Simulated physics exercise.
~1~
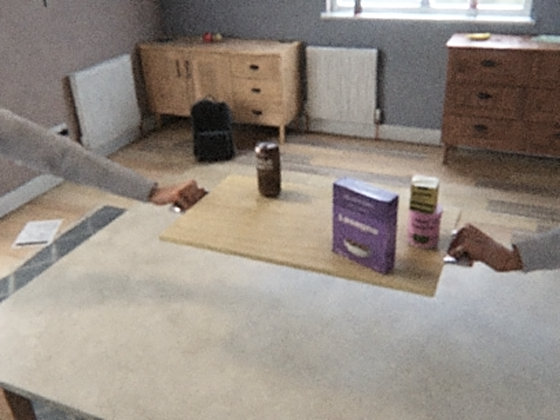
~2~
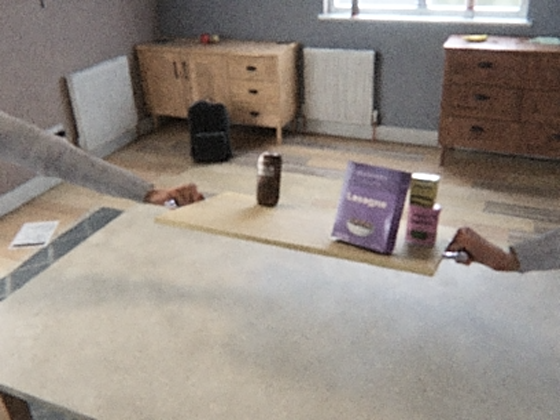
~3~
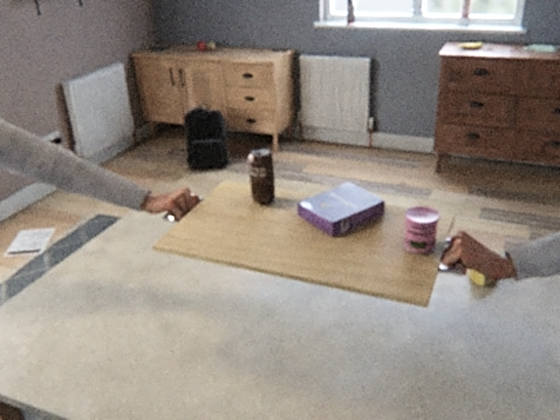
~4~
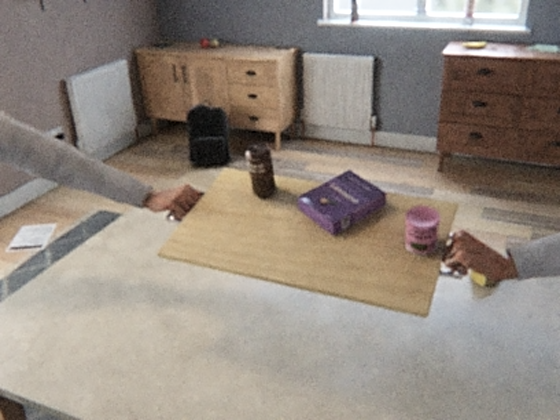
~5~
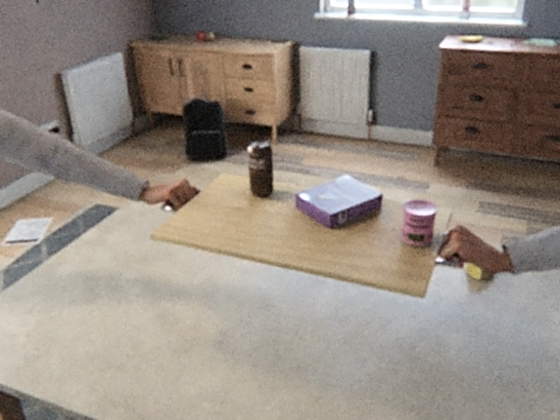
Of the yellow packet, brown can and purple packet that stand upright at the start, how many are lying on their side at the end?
Two of them are, the purple packet on the tray and the yellow packet off it by the right hand. The brown can is still upright.
Purple packet toppling and yellow packet falling off a wooden tray as hands tilt it both ways, can and pink tin left standing.
